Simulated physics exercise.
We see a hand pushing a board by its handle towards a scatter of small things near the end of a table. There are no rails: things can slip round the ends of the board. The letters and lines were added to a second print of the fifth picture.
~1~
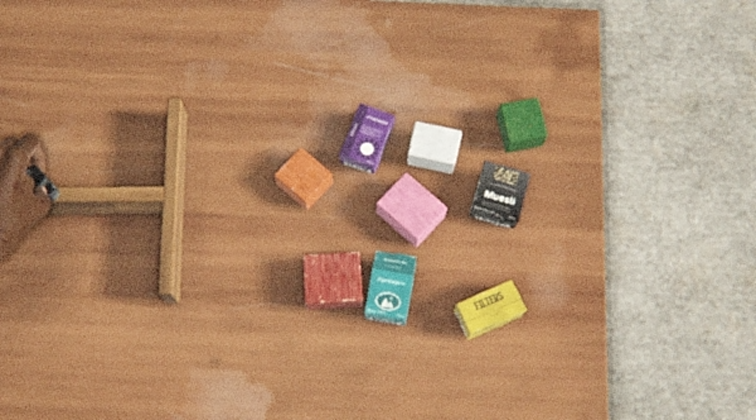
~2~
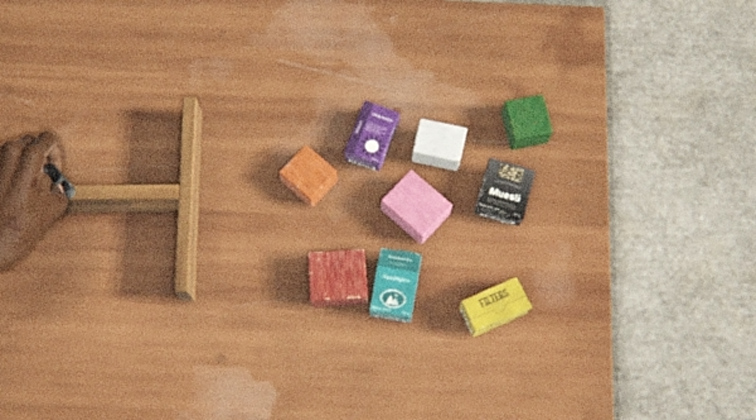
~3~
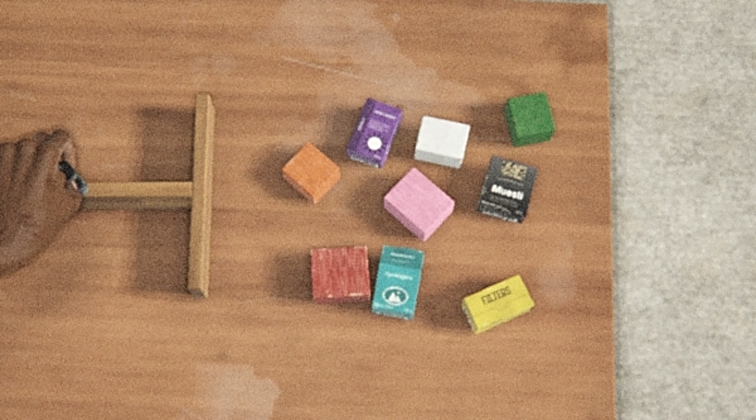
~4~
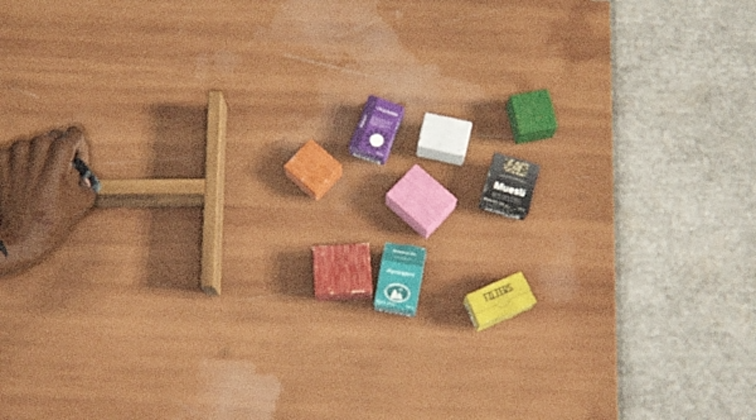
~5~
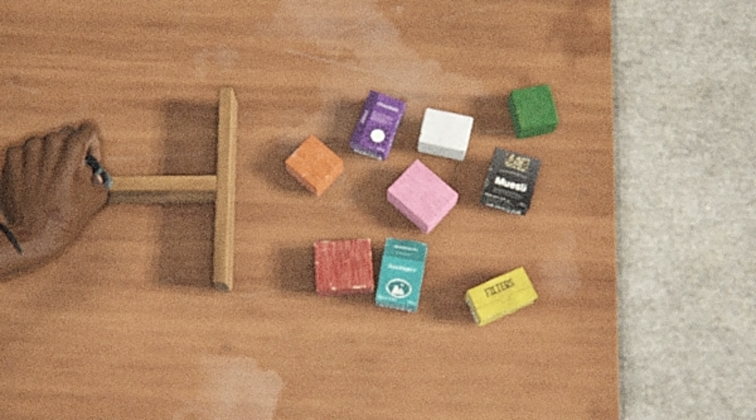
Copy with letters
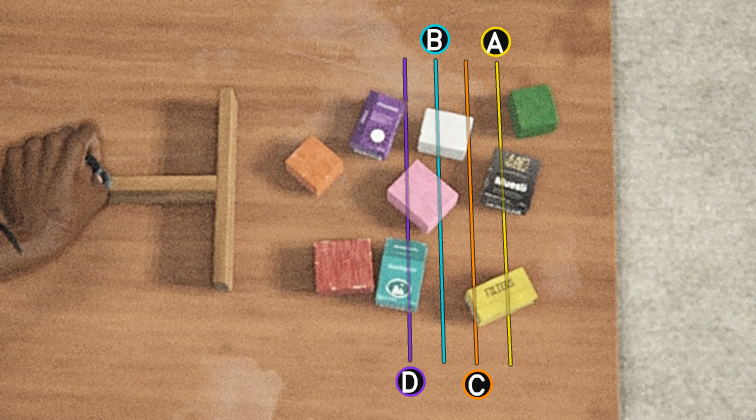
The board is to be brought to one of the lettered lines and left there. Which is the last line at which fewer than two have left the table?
It should halt at A.
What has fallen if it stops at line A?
The yellow box.
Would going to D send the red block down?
No.
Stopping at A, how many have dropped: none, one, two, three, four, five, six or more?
In all, one.
On the copy, A at (503, 208); B at (440, 205); C at (471, 206); D at (407, 204).
On A. First, board (323, 186); turquoise box (410, 275); red block (360, 269).
Then, board (425, 191); yellow box (567, 306); black packet (530, 186).
Finally, board (502, 194); yellow box over the edge; black packet (592, 186); one fallen.
By contrast, B is within the limit but short; C is within the limit but short; D is within the limit but short.
